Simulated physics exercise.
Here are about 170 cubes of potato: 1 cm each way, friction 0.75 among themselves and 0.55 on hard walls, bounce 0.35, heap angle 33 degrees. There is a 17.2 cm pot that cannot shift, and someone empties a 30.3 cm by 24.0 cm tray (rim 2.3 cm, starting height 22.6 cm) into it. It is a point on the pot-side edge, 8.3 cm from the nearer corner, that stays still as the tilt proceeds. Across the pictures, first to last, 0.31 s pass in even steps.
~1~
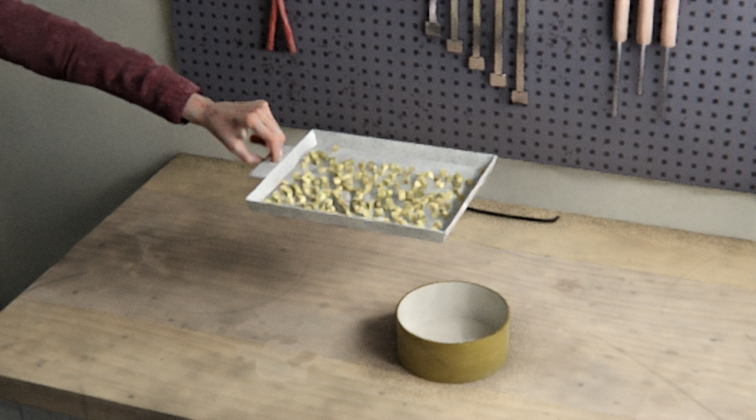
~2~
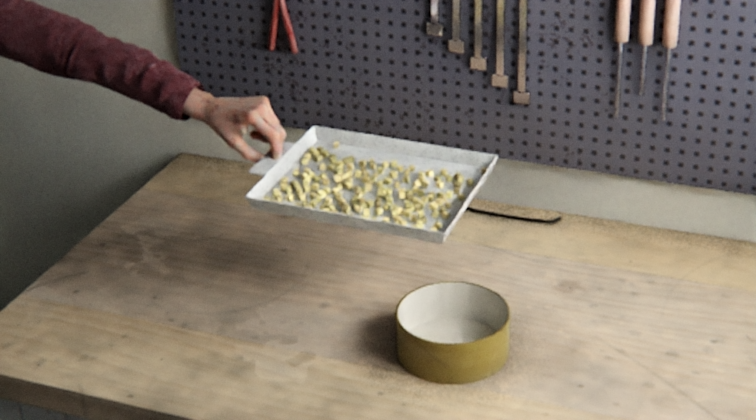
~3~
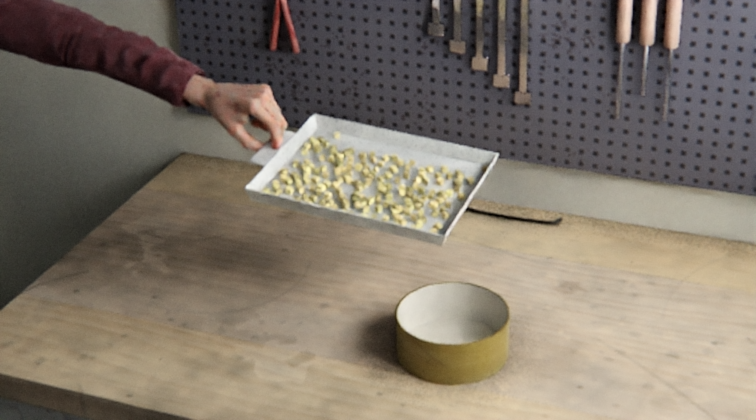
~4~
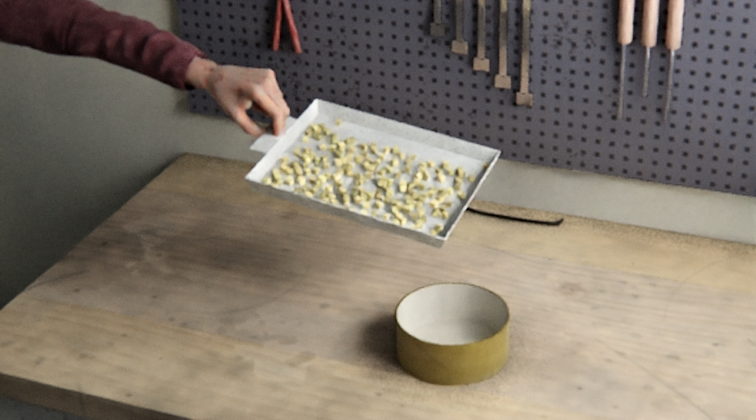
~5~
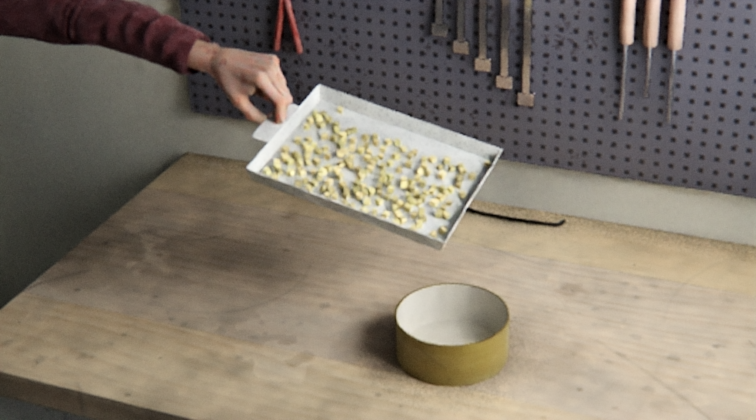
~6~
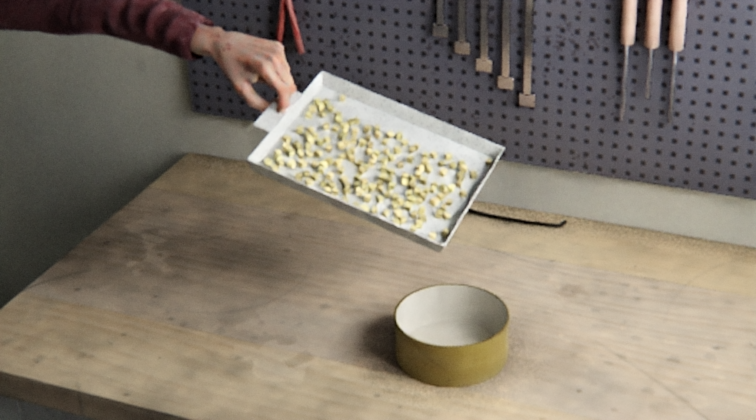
Above a wooden workbench, a hand gradually tilts a tray of potato cubes down toward the right.
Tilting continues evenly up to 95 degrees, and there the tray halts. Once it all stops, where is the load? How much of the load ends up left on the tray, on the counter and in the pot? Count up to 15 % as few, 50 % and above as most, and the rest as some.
My estimate: Tray few, counter some, pot most.
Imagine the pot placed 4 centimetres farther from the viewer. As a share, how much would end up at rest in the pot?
I'd say some 15 per cent would end up there.
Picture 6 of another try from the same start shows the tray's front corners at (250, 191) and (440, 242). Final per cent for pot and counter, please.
Per cent by place - pot 50, counter 50.
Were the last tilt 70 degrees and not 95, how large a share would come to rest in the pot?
Result: Close to 30 %.
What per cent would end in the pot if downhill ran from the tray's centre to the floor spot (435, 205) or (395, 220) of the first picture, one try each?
Near 35 and 65 percent, in that order.
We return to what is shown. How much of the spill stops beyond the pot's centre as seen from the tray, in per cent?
I reckon around 100 per cent.
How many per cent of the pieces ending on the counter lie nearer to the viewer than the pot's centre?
Near 90 in a hundred.
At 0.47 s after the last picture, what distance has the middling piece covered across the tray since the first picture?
10 cm.
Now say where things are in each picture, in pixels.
Tray tilt 0 degrees, front corners at (252, 198) and (442, 229); middle of the pieces at (363, 193); pot at (453, 311), in the first picture.
Tray tilt 1 degrees, front corners at (252, 195) and (442, 230); middle of the pieces at (363, 191), in the second picture.
Tray tilt 5 degrees, front corners at (251, 187) and (442, 232), lowest corner right front; middle of the pieces at (363, 186), in the third picture.
Tray tilt 10 degrees, front corners at (252, 177) and (442, 235), lowest corner right front; middle of the pieces at (364, 179), in the fourth picture.
Tray tilt 14 degrees, front corners at (253, 167) and (442, 238), lowest corner right front; middle of the pieces at (365, 173), in the fifth picture.
Tray tilt 19 degrees, front corners at (254, 158) and (442, 241), lowest corner right front; middle of the pieces at (366, 168); pot at (452, 314), in the sixth picture.
Then, 0.47 s after the last picture, tilt 56 degrees; the tray holds 100 %, the pot 0 %.
Then, 0.78 s after the last picture, tilt 80 degrees; the tray holds 50 %, the pot 10 %.
Then, 1.19 s after the last picture, tilt 95 degrees; the tray holds 0 %, the pot 50 %.
In the end, tray 0 %, counter 40 %, pot 60 %.
